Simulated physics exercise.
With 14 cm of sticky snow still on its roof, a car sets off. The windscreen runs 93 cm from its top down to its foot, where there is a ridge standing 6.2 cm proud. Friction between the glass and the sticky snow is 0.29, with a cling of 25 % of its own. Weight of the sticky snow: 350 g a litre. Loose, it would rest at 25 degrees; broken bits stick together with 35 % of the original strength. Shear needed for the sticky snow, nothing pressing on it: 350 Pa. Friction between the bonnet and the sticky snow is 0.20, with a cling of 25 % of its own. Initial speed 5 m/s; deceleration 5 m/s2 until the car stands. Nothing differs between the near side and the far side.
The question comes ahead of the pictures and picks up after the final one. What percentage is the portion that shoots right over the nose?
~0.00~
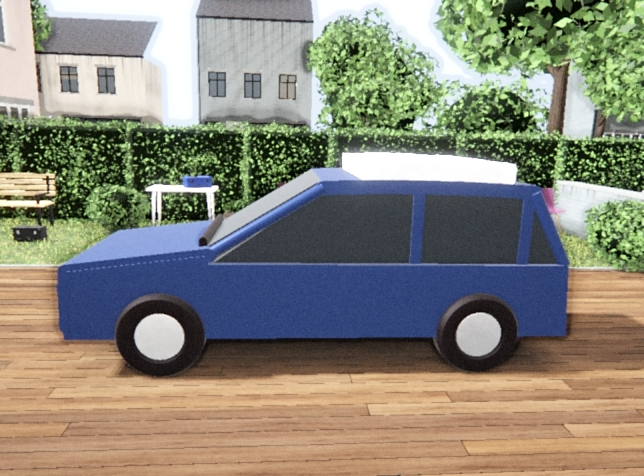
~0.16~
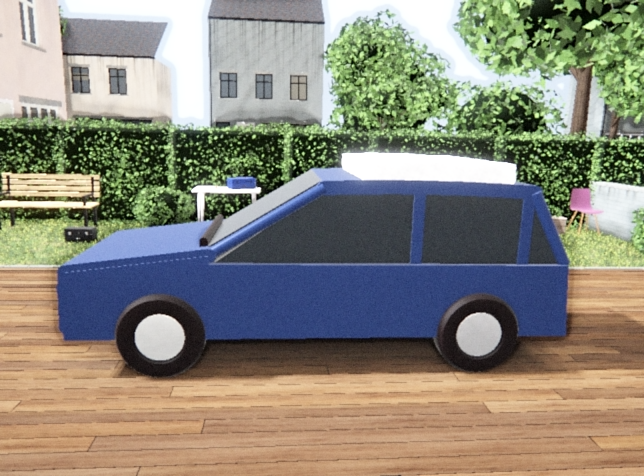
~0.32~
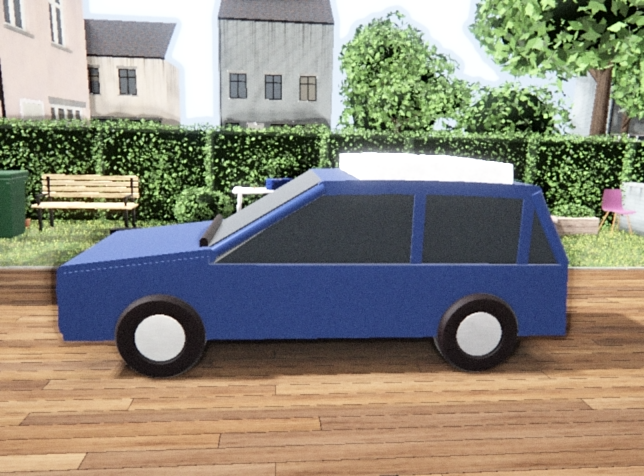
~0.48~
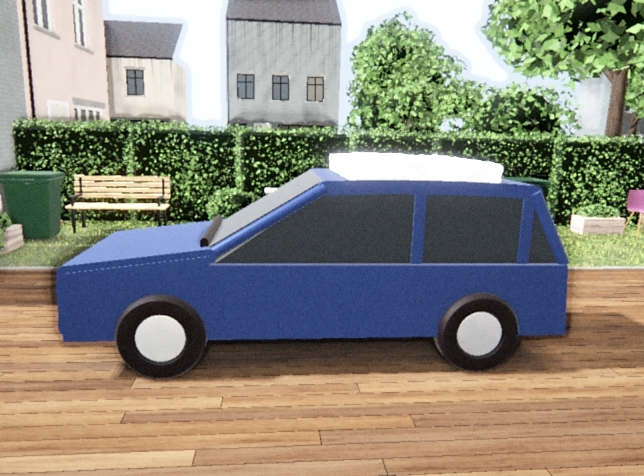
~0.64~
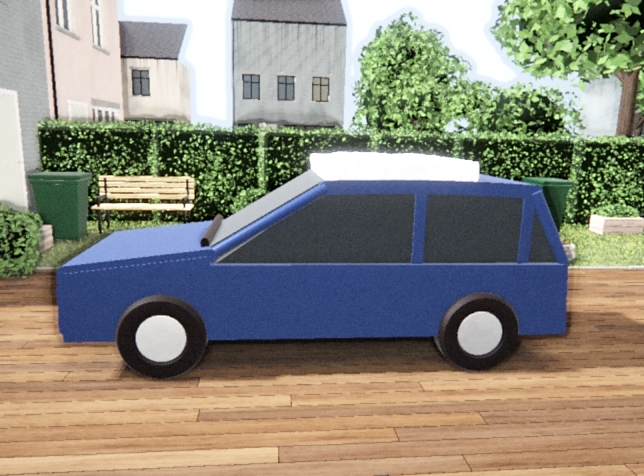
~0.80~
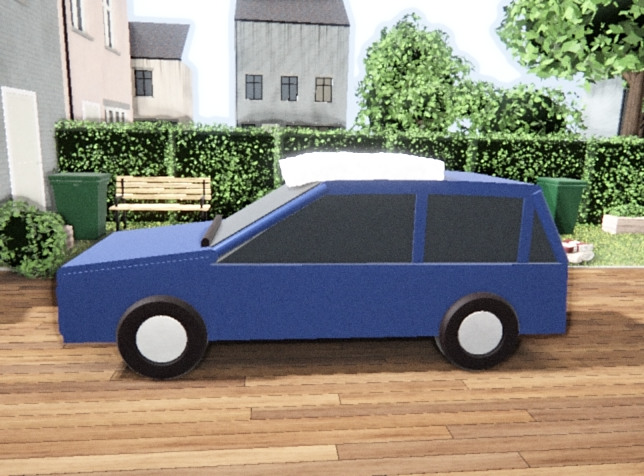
Roughly 90 per cent.
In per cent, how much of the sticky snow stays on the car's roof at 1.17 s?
Roughly 0 percent at that moment.
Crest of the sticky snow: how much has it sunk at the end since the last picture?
55 cm.
After 1.17 s, none of the snow is on the roof, 65 % on the glass, 35 % on the bonnet and none has gone off the nose.
After 1.62 s, none of the snow is on the roof, 4 % on the glass, 72 % on the bonnet and 24 % has gone off the nose.
After 2.06 s, none of the snow is on the roof, 4 % on the glass, 18 % on the bonnet and 78 % has gone off the nose.
After 2.50 s, none of the snow is on the roof, 4 % on the glass, 5 % on the bonnet and 90 % has gone off the nose.
After 2.60 s, at the end, none of the snow is on the roof, 4 % on the glass, 5 % on the bonnet and 90 % has gone off the nose.
